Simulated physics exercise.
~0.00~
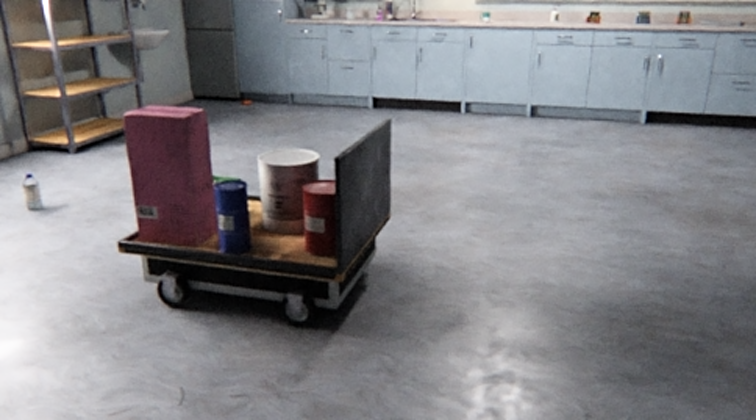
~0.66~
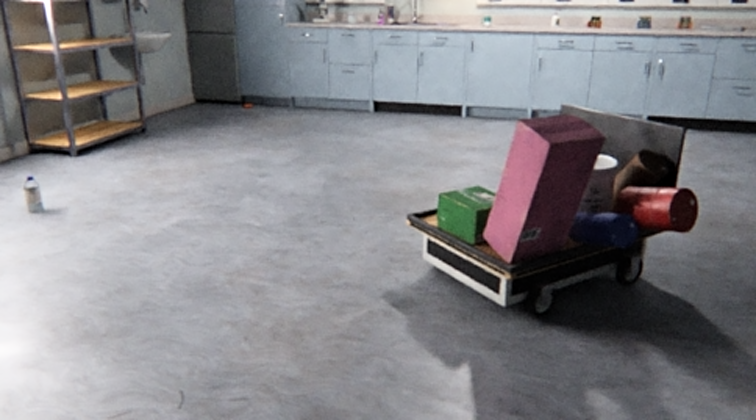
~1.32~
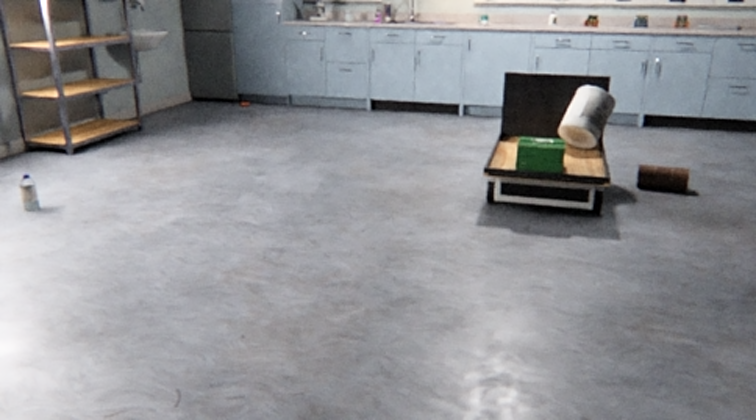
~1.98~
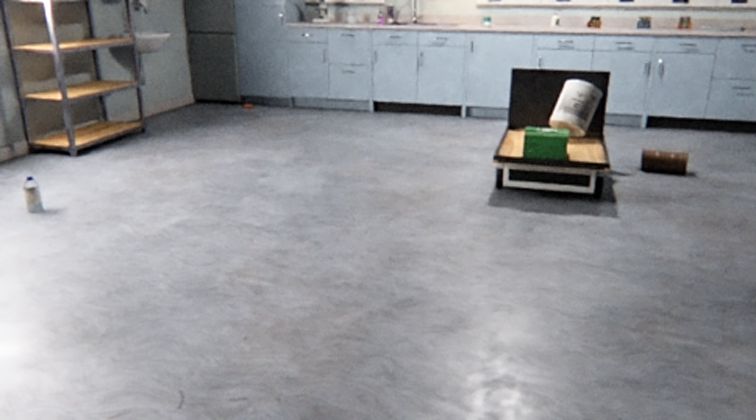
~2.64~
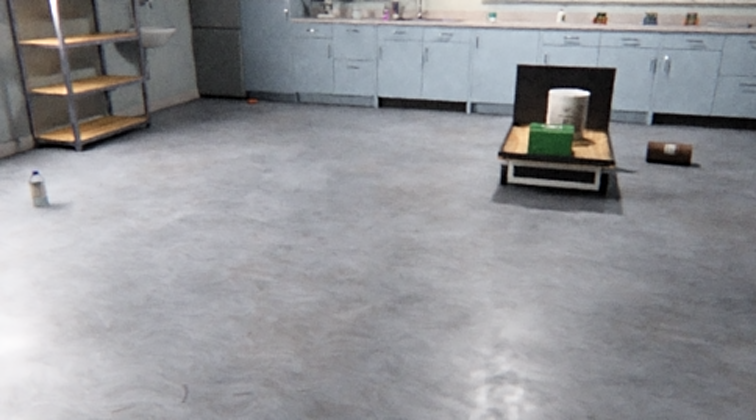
A loaded cart rolls right across a gray floor and swings around toward the cabinets as its pink box leans and its canisters topple. It ends farther back, holding the green box and a white pail that tilts and then settles upright, with a brown canister lying on the floor.
